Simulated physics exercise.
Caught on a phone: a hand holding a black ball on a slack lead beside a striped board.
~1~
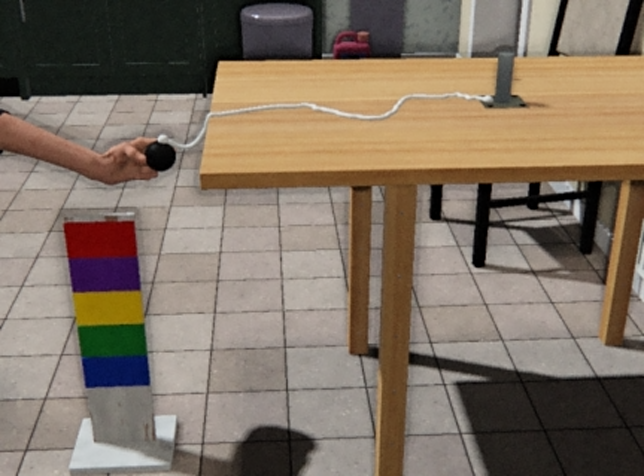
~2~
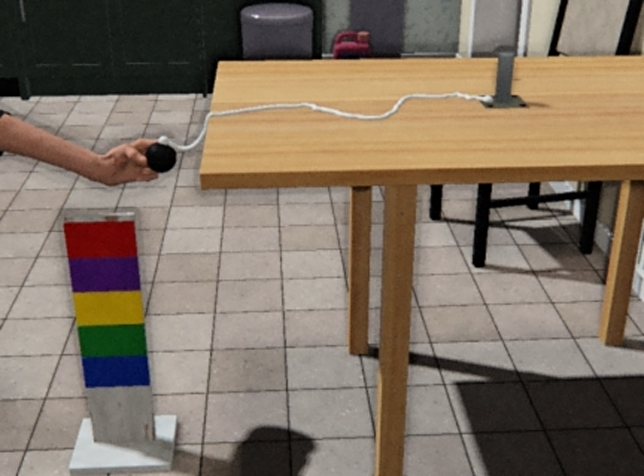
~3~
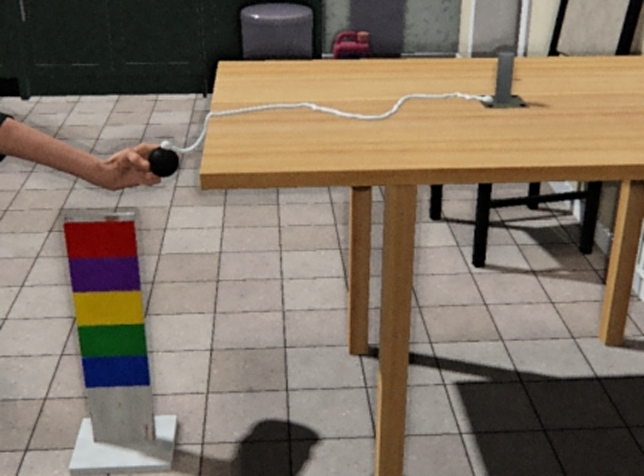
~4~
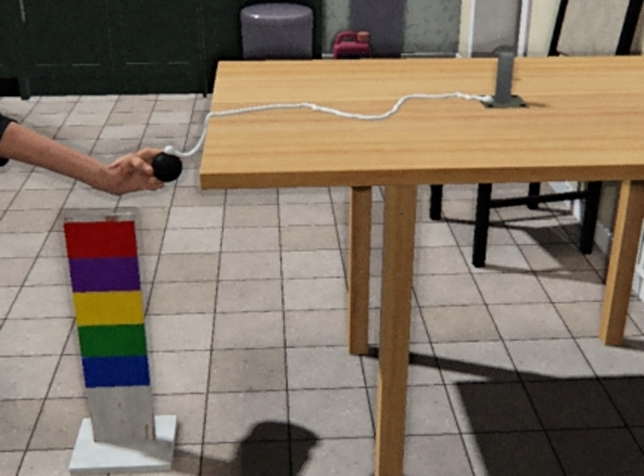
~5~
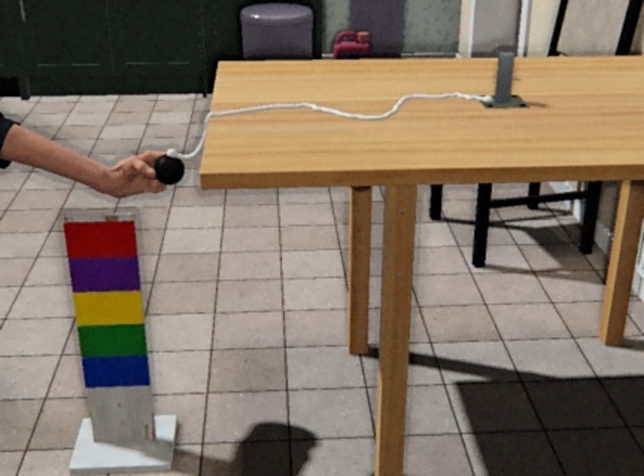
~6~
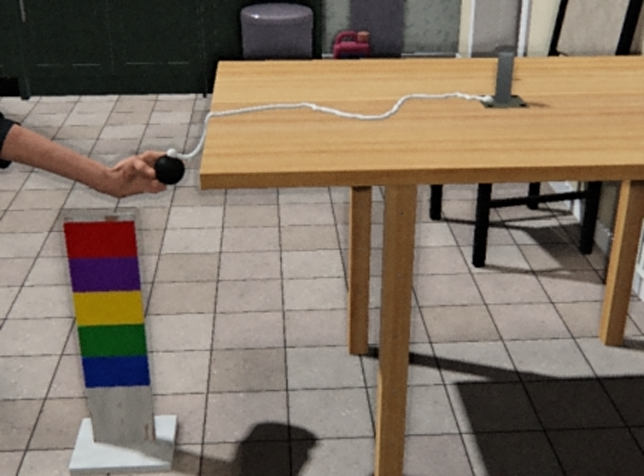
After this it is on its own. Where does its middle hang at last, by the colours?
Its centre hangs level with the purple band.
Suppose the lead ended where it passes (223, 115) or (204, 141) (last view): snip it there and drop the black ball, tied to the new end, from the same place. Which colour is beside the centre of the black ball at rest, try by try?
Try by try: No band; red.
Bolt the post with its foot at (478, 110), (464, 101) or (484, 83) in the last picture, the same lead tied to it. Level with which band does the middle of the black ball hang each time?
Taking them in turn: Yellow; yellow; purple.
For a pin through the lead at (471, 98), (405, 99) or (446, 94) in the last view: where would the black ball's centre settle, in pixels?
Try by try, around (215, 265), (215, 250) and (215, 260).
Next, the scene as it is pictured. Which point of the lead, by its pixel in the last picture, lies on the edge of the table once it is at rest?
At (285, 107), roughly.
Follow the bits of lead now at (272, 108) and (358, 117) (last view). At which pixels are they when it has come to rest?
Near (209, 135) and (297, 112).
Soon after, ball near (207, 258); level with purple.
After that, ball near (205, 268); level with purple.
In the end, ball near (213, 272); level with purple. Its middle rests at the purple band.
